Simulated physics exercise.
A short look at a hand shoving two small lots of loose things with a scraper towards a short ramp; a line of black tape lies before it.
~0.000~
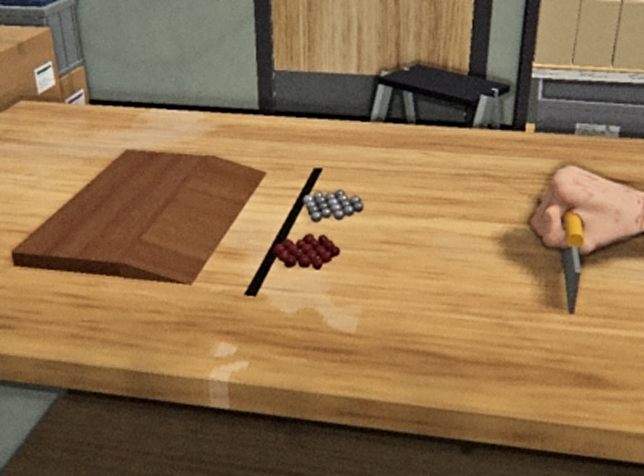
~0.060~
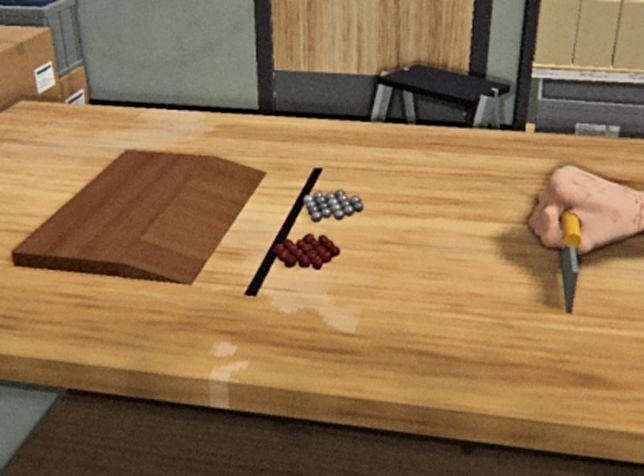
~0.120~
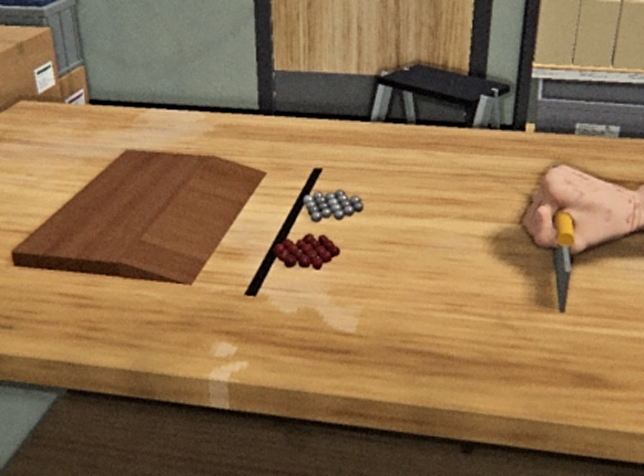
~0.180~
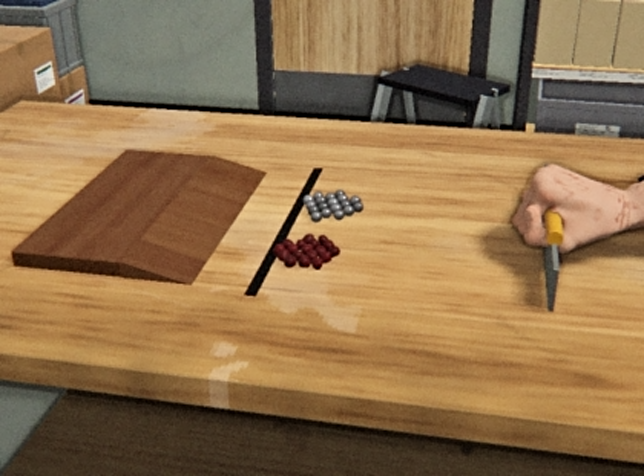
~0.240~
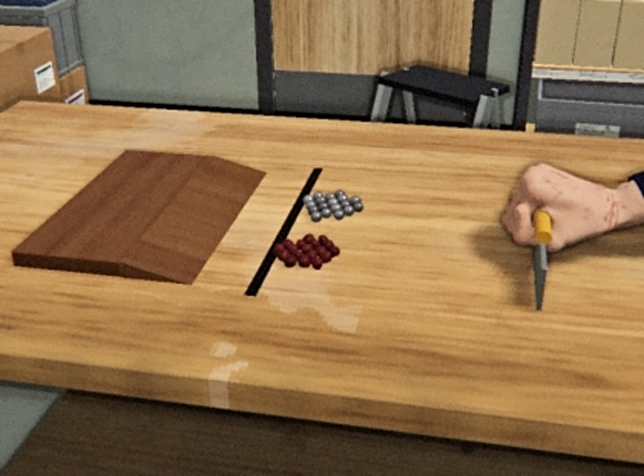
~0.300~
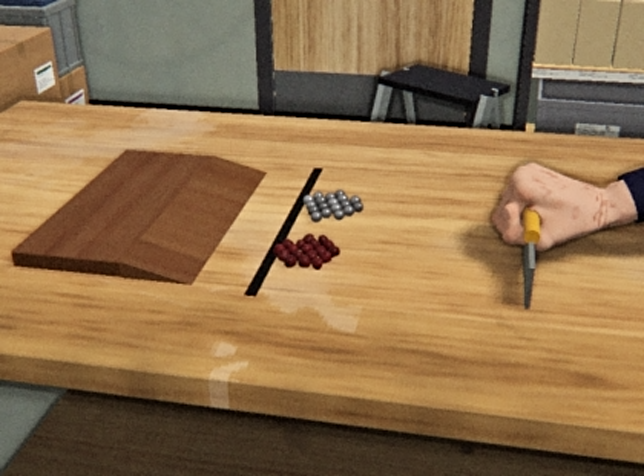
A hand holding a pointed scraper slides slowly left across a wooden table.
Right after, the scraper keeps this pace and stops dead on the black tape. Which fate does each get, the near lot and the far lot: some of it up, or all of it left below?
As I see it, most likely the near lot cannot climb over at all; most likely the far lot cannot climb over at all.
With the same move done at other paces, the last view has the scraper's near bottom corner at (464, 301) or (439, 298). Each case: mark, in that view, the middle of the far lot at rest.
Its middle ends up close to (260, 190) the first time, and close to (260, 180) the second time.
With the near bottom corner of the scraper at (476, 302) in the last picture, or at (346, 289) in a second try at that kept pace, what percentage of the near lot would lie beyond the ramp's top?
Try 1: Around 0 percent; try 2: Around 100 percent.
By 1.06 s, scraper still moving, near (398, 198); near lot every one short of the ramp; far lot every one short of the ramp.
By 1.84 s, scraper stopped at the black tape; near lot every one short of the ramp; far lot about a tenth on the ramp, almost all short of the ramp.
By 2.12 s, scraper stopped at the black tape; near lot about a tenth on the ramp, almost all short of the ramp; far lot roughly a quarter on the ramp, the larger part short of the ramp.
When it is over (3.0 s), scraper stopped at the black tape; near lot not one past the top, about a tenth on the ramp, almost all short of the ramp; far lot not one past the top, every one short of the ramp.
